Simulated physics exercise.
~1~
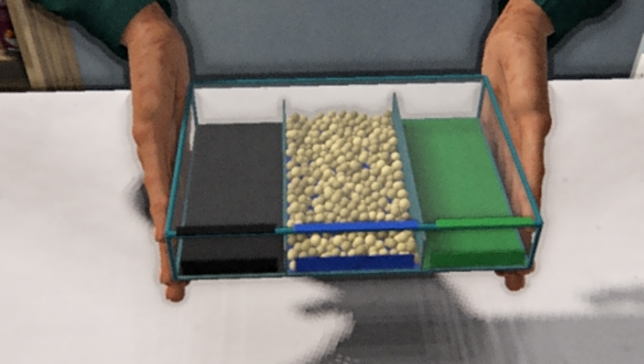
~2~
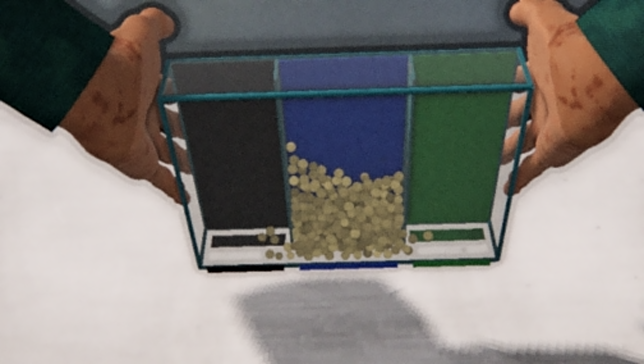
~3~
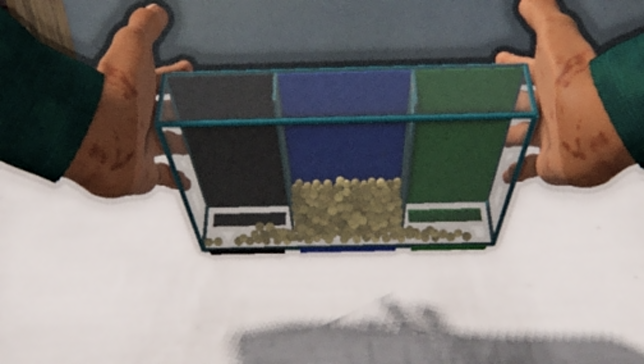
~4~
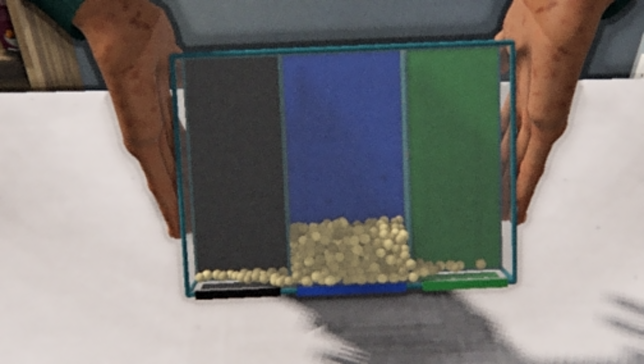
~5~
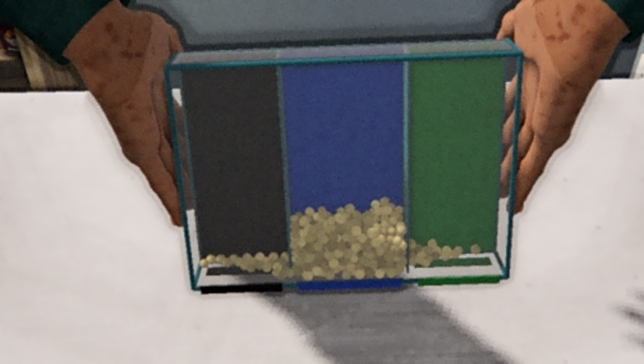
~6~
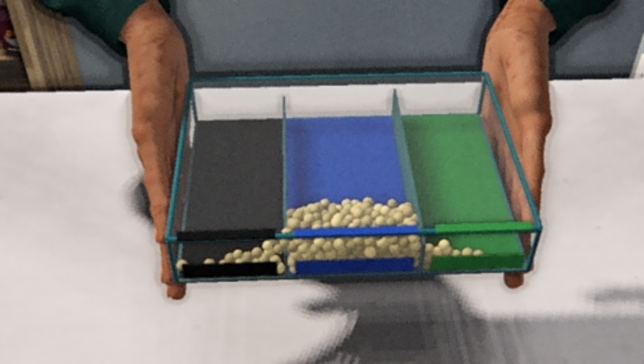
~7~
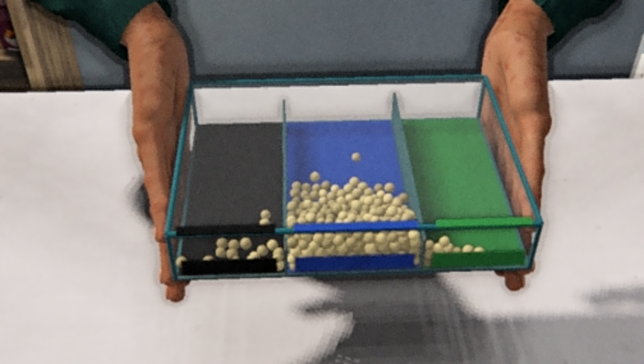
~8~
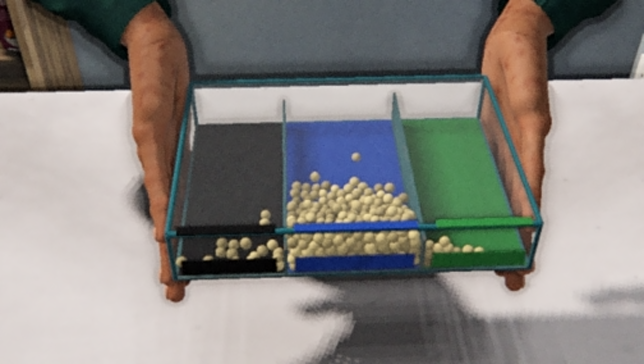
Above a white table, hands tilt a clear box and level it, beans mostly on blue.
